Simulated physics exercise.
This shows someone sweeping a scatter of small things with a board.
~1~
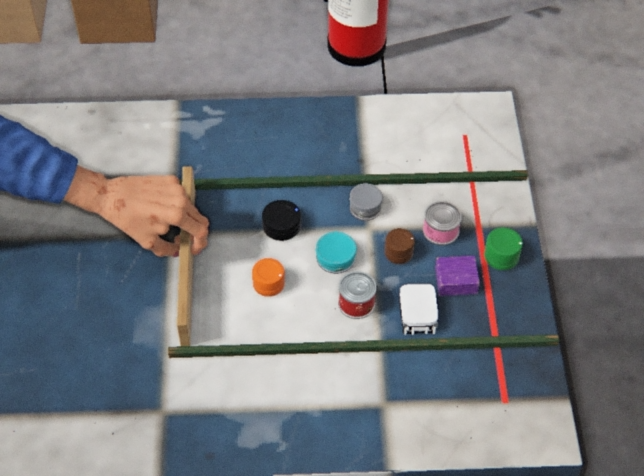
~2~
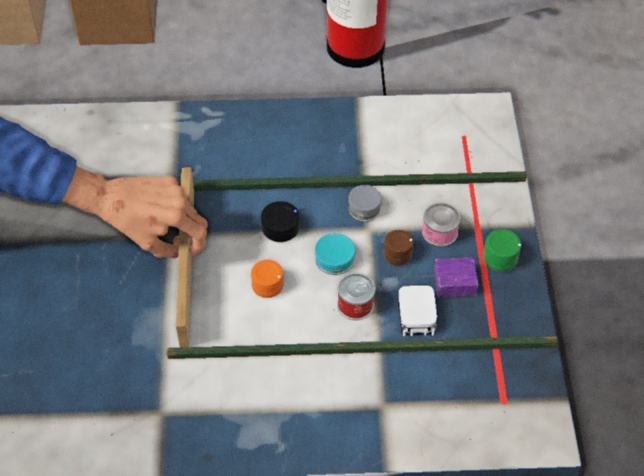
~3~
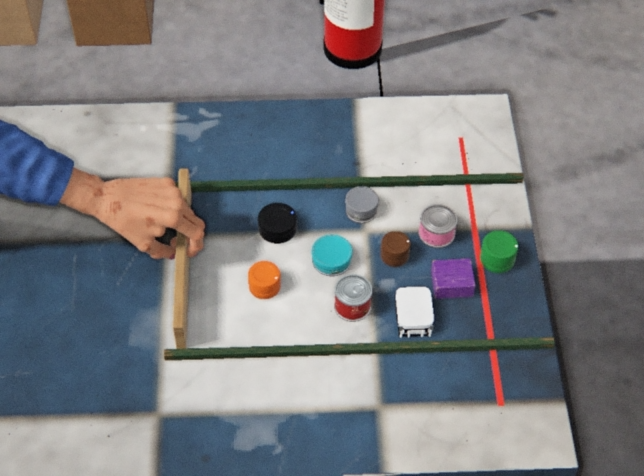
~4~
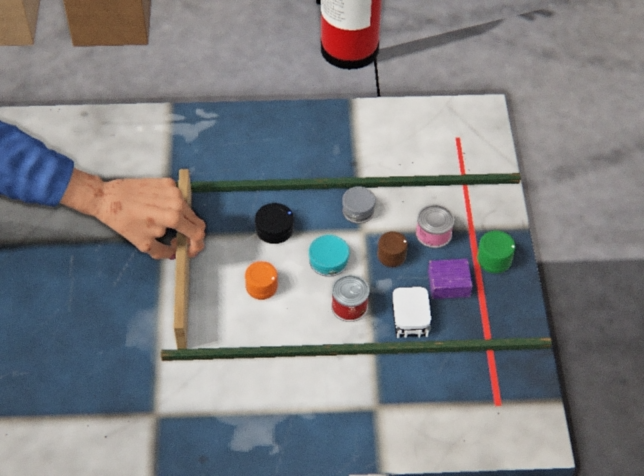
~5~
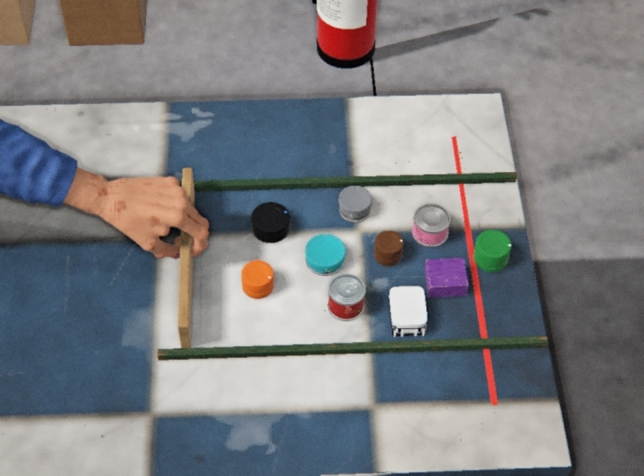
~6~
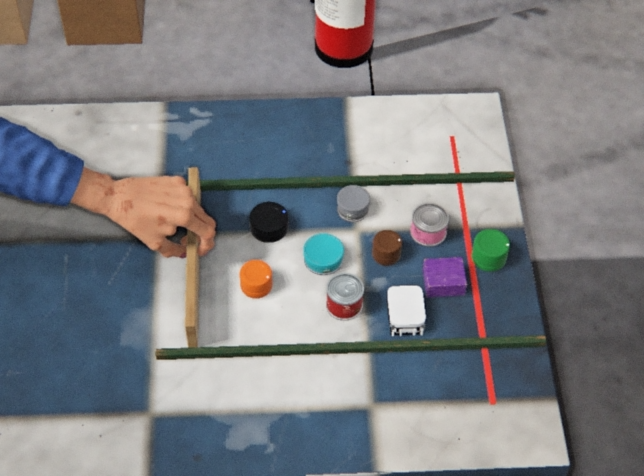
A hand in a blue sleeve holds an upright wooden board at the left and, after staying almost still, nudges it slightly right, while the view drifts a little. Seen from above, a blue-and-white checked tabletop carries two green rails with black, orange, turquoise, grey, brown, pink, red, white and purple items between them. A green lid sits beyond a red line at right, and the scattered items stay unmoved on the table.
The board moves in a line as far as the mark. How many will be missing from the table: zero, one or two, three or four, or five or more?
As it turns out, the number that fall off is one or two.
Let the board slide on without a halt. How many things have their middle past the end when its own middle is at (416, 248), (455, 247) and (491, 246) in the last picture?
In that order 0, 1 and 5.
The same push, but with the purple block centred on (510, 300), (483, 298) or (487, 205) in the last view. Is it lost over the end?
Place by place, it goes over; tumbles off; is kept.
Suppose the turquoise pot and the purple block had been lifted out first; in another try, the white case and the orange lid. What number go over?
It would be 0 and 1.
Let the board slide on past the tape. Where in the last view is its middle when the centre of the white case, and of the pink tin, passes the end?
Near (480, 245) and (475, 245).
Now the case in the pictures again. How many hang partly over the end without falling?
It comes to 4.
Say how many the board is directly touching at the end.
It touches 5.
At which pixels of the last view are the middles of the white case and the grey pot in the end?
The white case stops around (533, 314); the grey pot around (477, 190).
Soon after, none off yet; green lid at rest near (490, 250); purple block at rest near (445, 277); pink tin at rest near (429, 225).
Then, none off yet; green lid moved about its own width near (518, 251); purple block moved about its own width near (486, 278); pink tin moved about its own width near (483, 225).
At rest, the number that fall off is one or two; fallen, green lid.
